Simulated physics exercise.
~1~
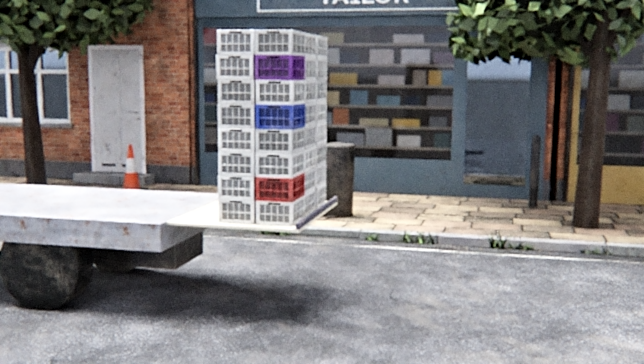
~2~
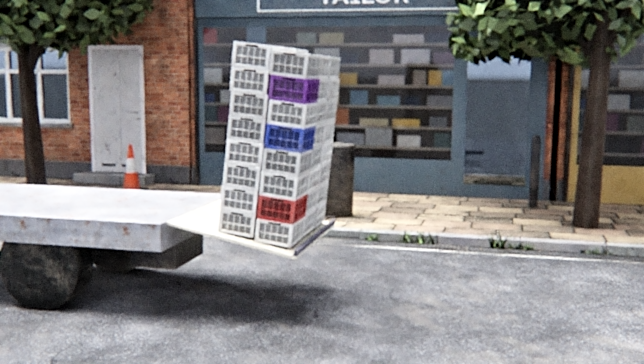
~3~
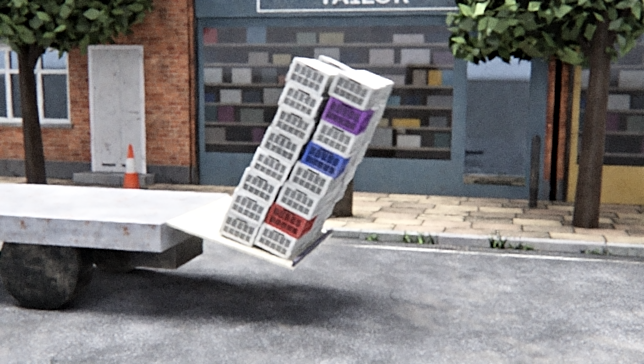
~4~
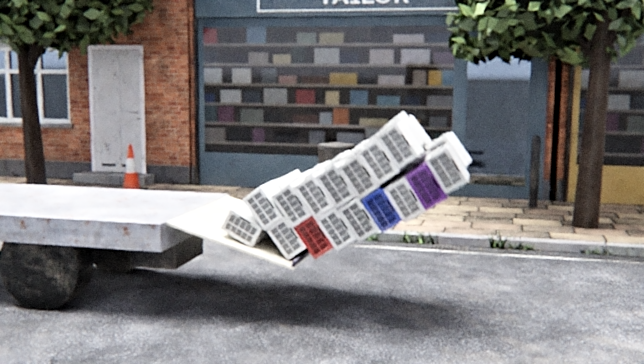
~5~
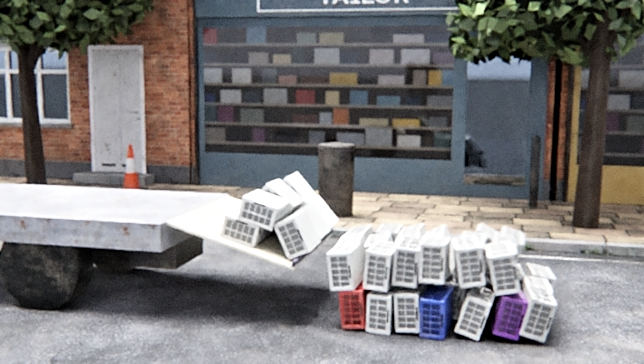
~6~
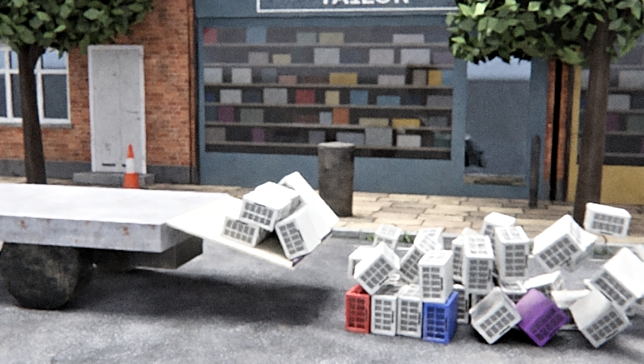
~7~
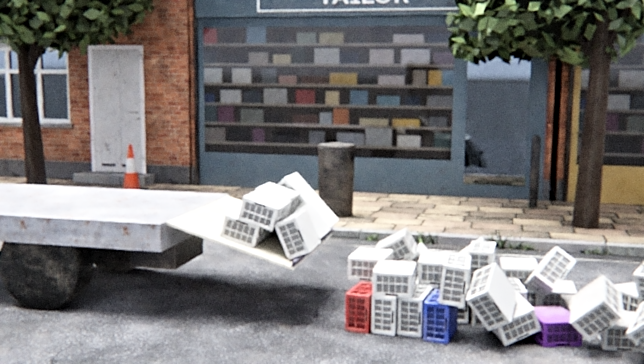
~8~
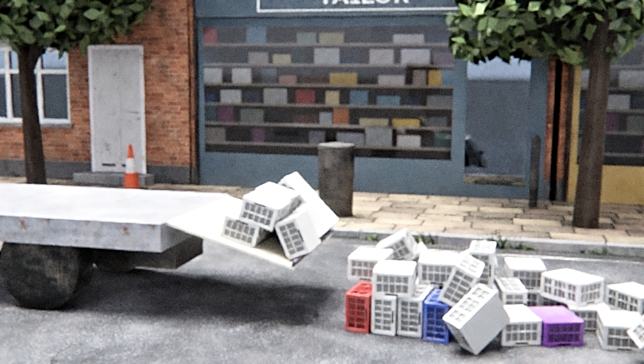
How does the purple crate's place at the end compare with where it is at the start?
At the start the purple crate sits near the top of the upright stack on the flap, and at the end it lies on the road well to the right, among the spilled crates.
